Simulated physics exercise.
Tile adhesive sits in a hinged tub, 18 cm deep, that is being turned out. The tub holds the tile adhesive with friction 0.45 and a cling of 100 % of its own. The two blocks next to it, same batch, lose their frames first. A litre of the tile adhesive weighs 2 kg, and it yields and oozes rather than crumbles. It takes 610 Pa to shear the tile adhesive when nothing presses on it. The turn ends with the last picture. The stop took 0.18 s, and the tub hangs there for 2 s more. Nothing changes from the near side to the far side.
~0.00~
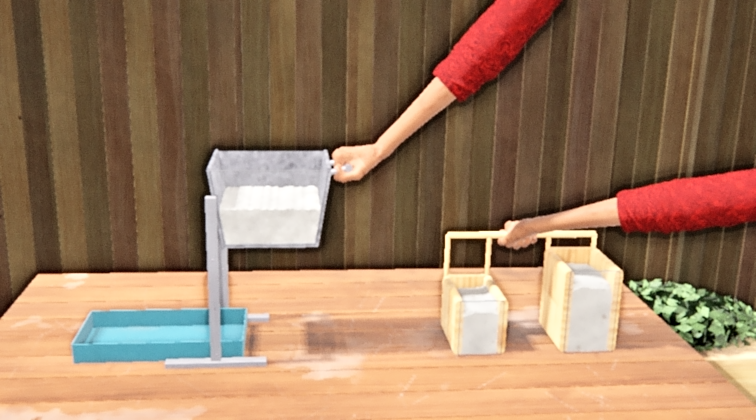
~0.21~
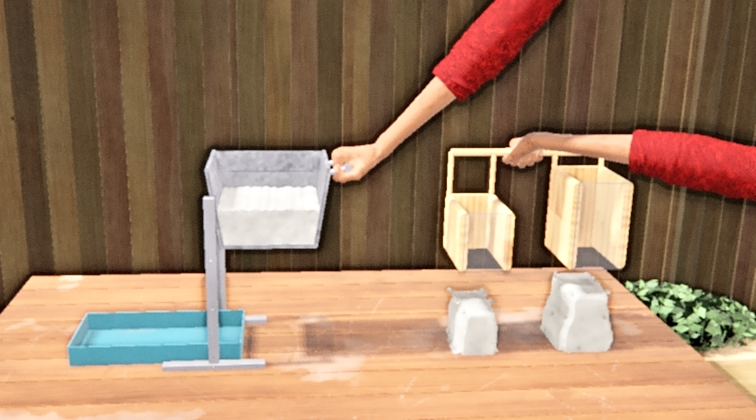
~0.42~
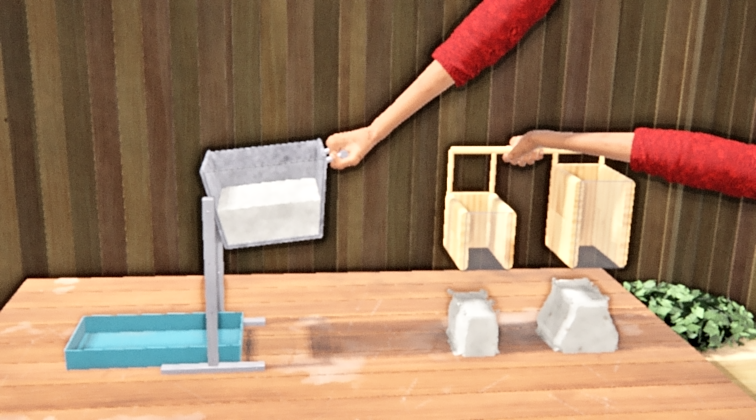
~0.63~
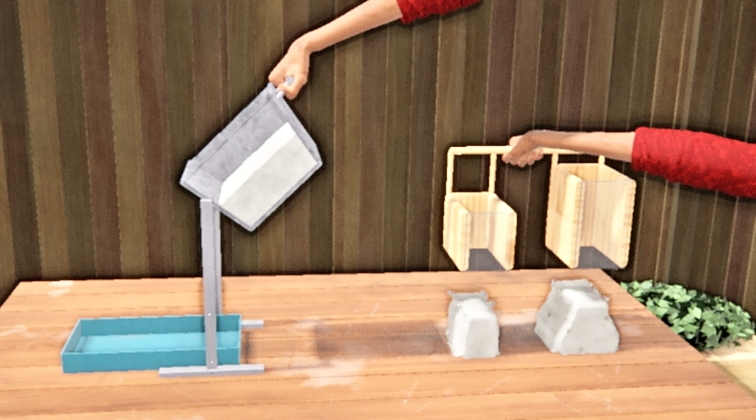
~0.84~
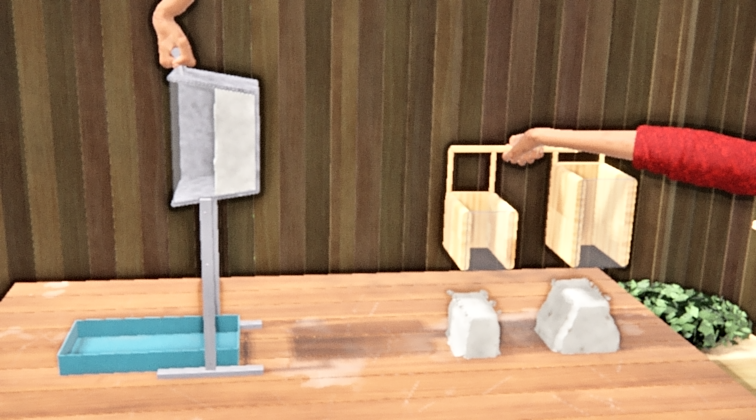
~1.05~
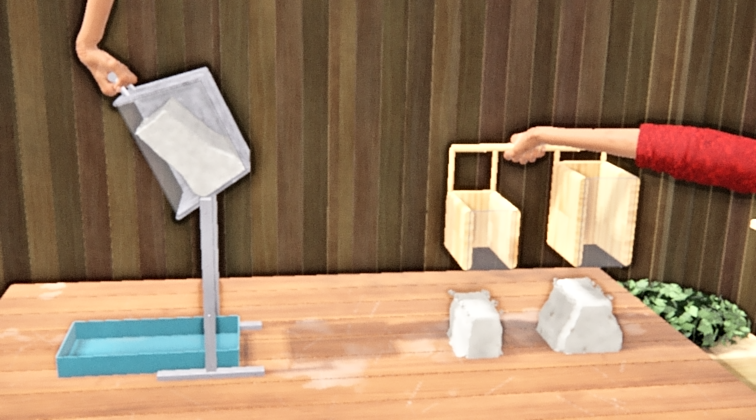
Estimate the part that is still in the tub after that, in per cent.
About 5 %.
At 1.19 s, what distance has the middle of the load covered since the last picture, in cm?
Some 15 cm.
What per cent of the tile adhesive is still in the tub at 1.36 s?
Near 20 %.
After 1.19 s, the tub is at 116 degrees and holds 37 %.
After 1.36 s, the tub is at 116 degrees and holds 21 %.
After 1.53 s, the tub is at 116 degrees and holds 5 %.
After 1.70 s, the tub is at 116 degrees and holds 5 %.
After 3.05 s, at the end, the tub is at 116 degrees and holds 5 %.
